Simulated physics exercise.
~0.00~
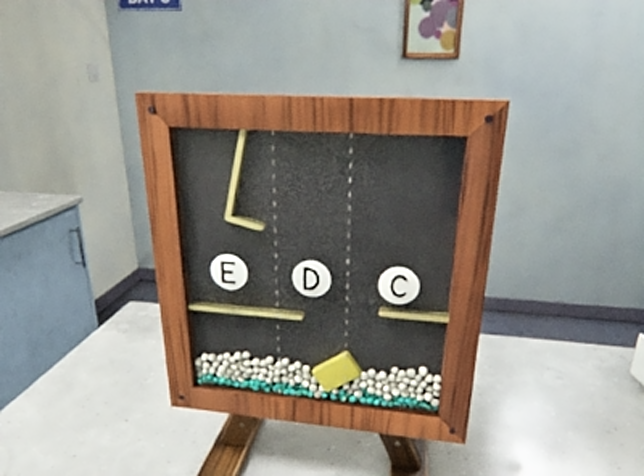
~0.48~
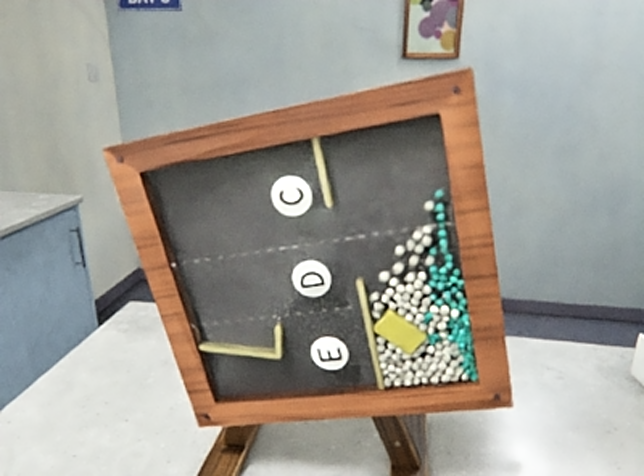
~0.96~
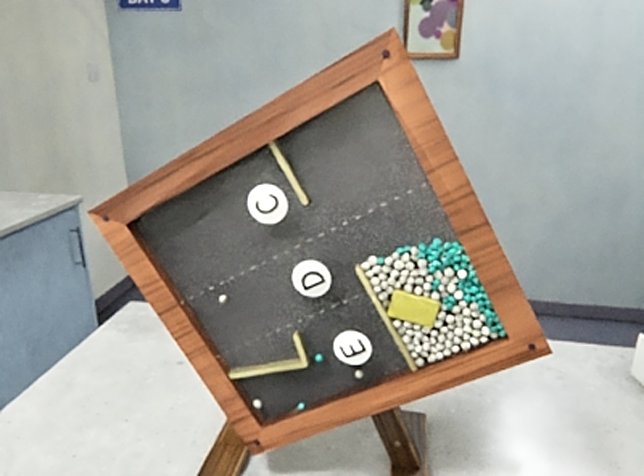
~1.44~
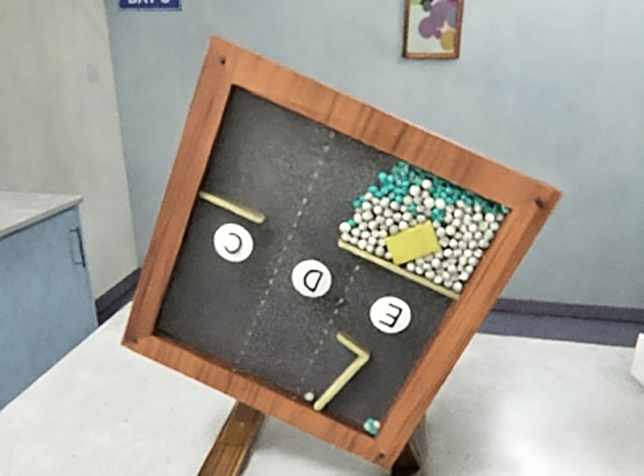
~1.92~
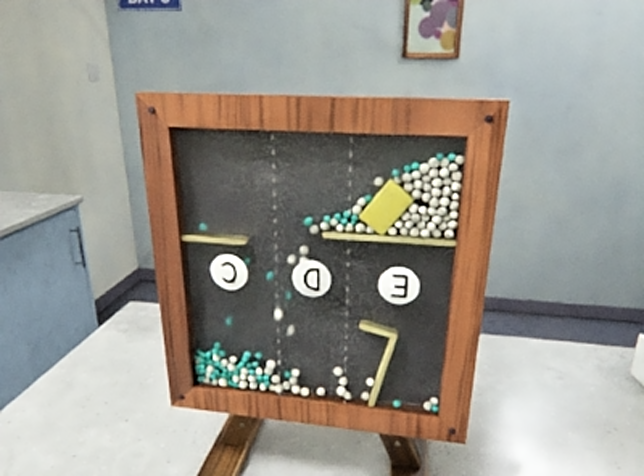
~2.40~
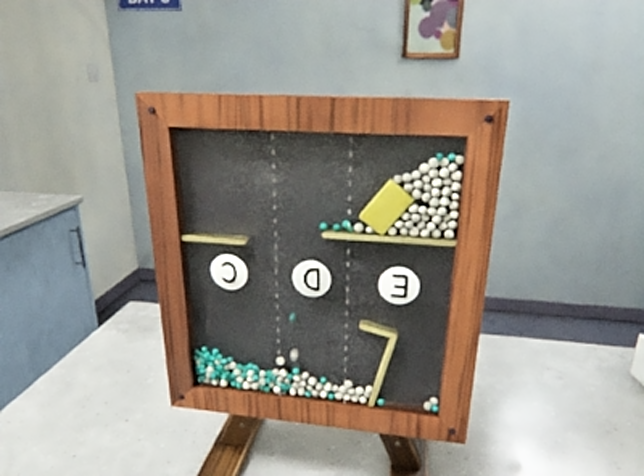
A square wooden-framed case with a dark back stands upright on a pale counter in a blue-walled room, seen from the front by a still camera. White balls and smaller turquoise ones lie along its bottom with a yellow block, below strips lettered E, D and C. The case turns anticlockwise, and balls and block slide into the right corner against a ledge. After a pause it turns on until upside down. Many balls spill off the ledge, gathering mostly at lower left, while the block stays tilted on the ledge above E among the remaining balls.
